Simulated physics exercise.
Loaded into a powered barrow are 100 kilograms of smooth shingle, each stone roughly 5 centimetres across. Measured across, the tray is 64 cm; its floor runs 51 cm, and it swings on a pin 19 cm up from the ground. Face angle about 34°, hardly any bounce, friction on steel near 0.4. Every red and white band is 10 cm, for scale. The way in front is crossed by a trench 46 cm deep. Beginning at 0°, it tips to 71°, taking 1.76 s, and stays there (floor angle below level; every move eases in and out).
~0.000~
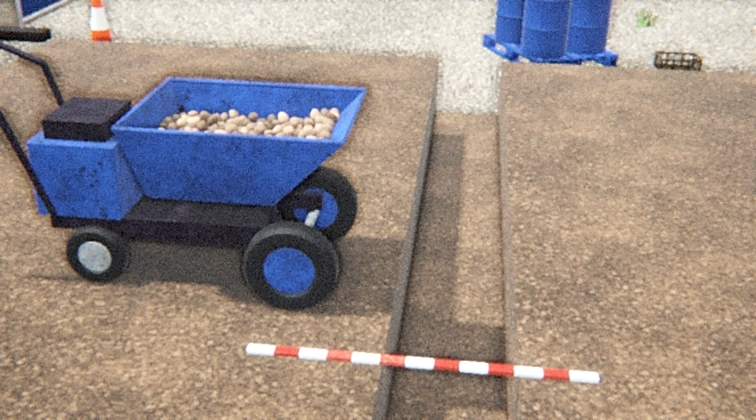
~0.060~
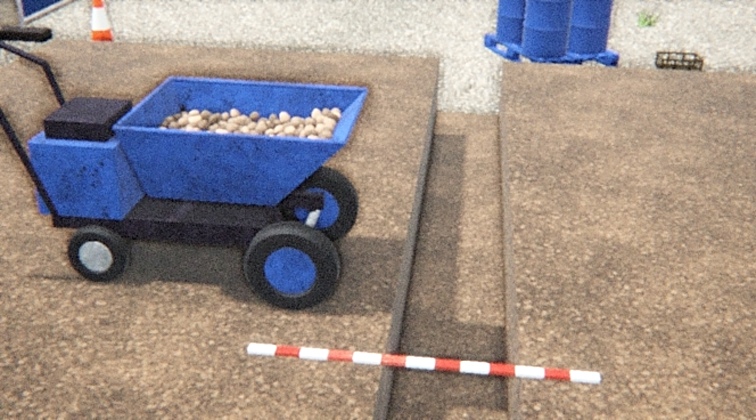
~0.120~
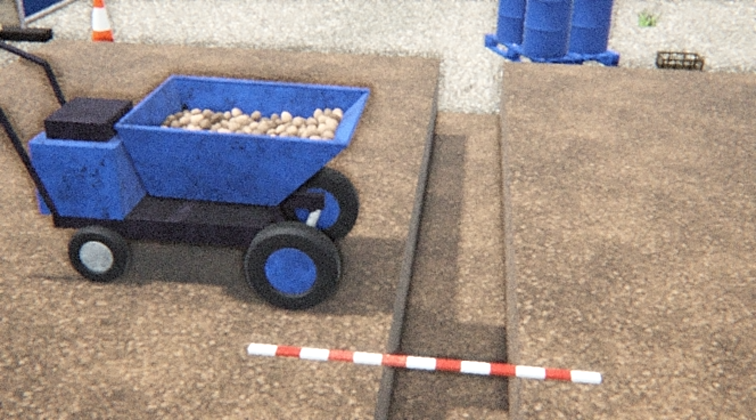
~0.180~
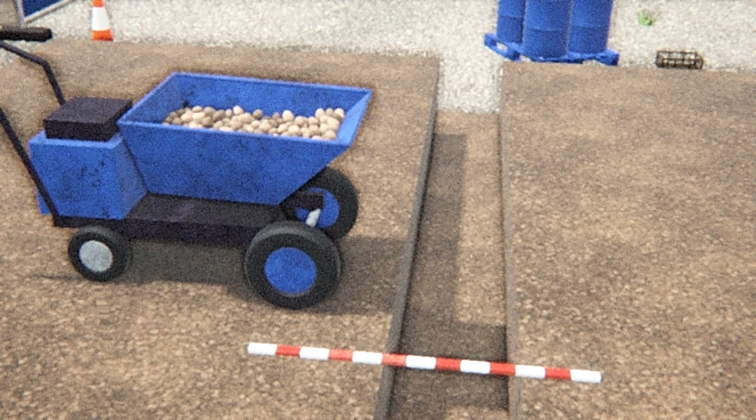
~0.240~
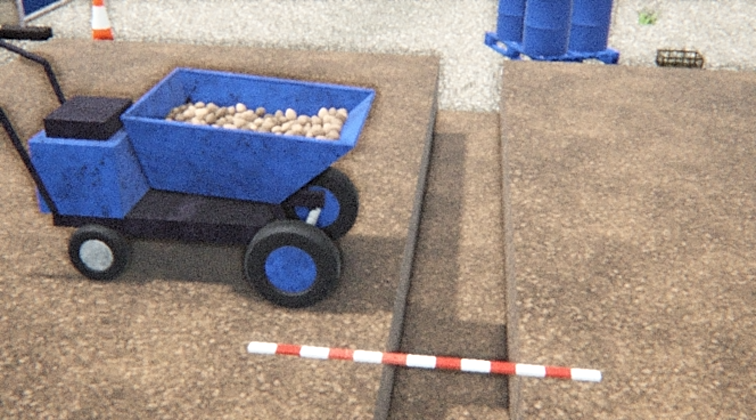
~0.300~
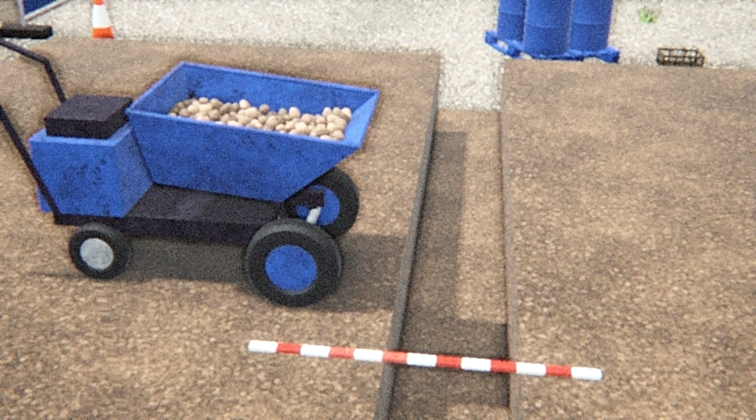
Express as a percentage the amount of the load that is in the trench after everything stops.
The amount is close to 91 per cent of the load.
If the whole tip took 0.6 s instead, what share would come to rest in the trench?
My guess is near 65 percent.
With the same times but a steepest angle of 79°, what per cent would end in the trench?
It would be close to 100 percent.
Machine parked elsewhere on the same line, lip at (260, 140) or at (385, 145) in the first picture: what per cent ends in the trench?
100 and 40 %.
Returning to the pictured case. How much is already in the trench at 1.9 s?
Some 65 per cent of the load by that point.
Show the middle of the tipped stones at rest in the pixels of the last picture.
At about pixel (475, 357) in the last view.
After 1.3 s the floor is at 60°; 99 % in the tray, 1 % in the trench; the foremost stones are at (454, 235).
After 1.9 s the floor is at 71°; 29 % in the tray, 65 % in the trench, 6 % past the trench; the foremost stones are at (575, 289).
After 2.2 s the floor is at 71°; 4 % in the tray, 87 % in the trench, 9 % past the trench; the foremost stones are at (637, 292).
After 4.2 s the floor is at 71°; 0 % in the tray, 91 % in the trench, 9 % past the trench; the foremost stones are at (660, 290).
